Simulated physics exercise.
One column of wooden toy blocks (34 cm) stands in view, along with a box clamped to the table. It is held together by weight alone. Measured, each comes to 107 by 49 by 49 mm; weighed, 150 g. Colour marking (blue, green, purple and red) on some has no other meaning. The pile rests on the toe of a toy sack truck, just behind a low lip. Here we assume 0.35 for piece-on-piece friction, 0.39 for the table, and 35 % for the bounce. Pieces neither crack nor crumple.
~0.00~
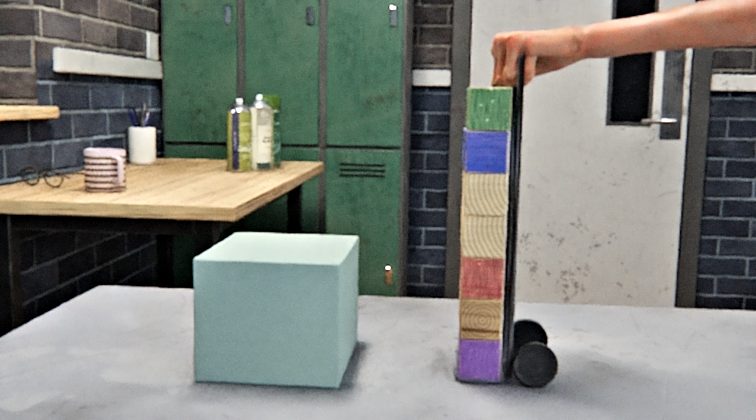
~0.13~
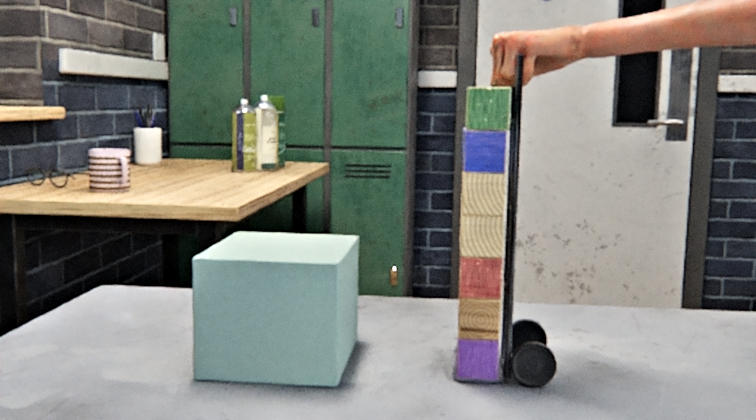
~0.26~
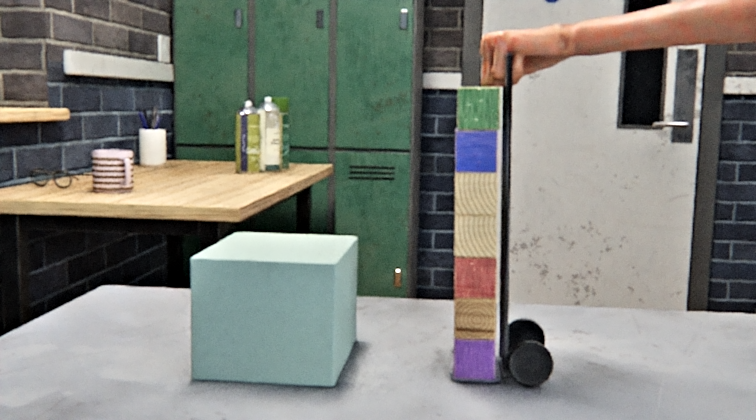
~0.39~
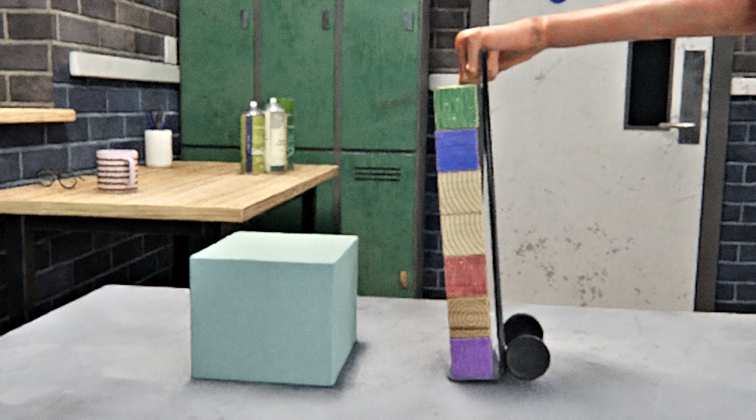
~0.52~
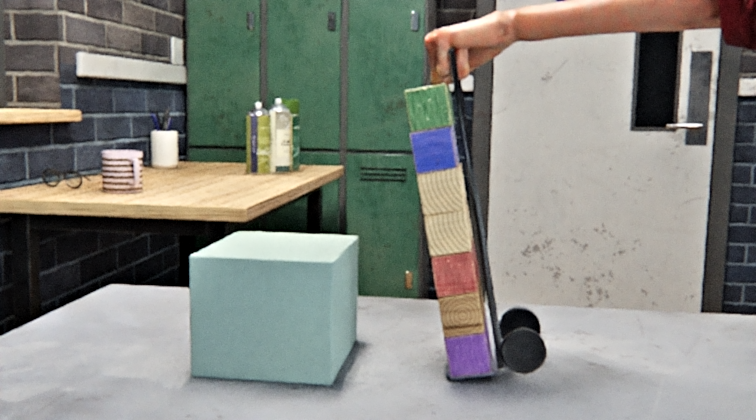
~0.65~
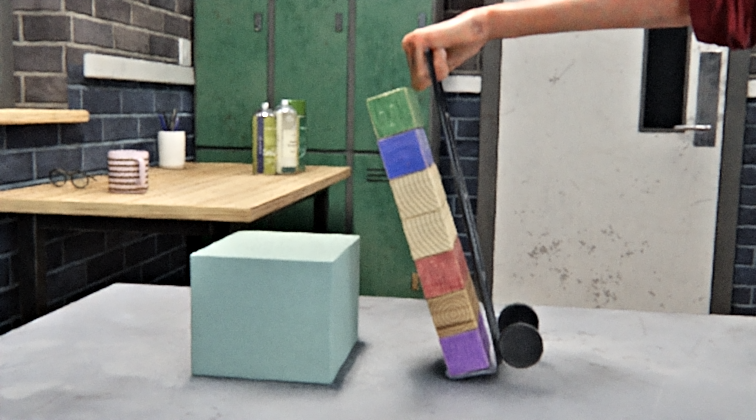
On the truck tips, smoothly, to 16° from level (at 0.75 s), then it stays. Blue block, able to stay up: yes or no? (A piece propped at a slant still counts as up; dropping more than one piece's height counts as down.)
No.
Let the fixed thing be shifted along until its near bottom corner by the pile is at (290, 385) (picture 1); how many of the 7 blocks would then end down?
Count at the end: 6.
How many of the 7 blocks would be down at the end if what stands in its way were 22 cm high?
That makes 1 in total.
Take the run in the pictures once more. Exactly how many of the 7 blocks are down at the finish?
3 in total.
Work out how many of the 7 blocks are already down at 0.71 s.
At that moment the count is 0.
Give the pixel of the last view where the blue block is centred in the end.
It stops roughly at (235, 224).
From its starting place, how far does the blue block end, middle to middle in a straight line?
Straight-line shift: Approx. 32 cm.
After 0.71 s, none of the 7 blocks down, 7 disturbed; blue block 24° from how it stood; green block 24° from how it stood, 18 mm lower.
After 0.78 s, none of the 7 blocks down, 7 disturbed; blue block 34° from how it stood, 33 mm lower; red block 34° from how it stood.
After 0.90 s, 3 of the 7 blocks down; blue block on its side; green block on its side.
After 1.16 s, 3 of the 7 blocks down; blue block on its side; purple block 42° from how it stood.
In the end (1.8 s), 3 of the 7 blocks down; blue block on its side; green block on its side; purple block 42° from how it stood. From the last view, middles, blue block near (234, 224), green block near (50, 325).
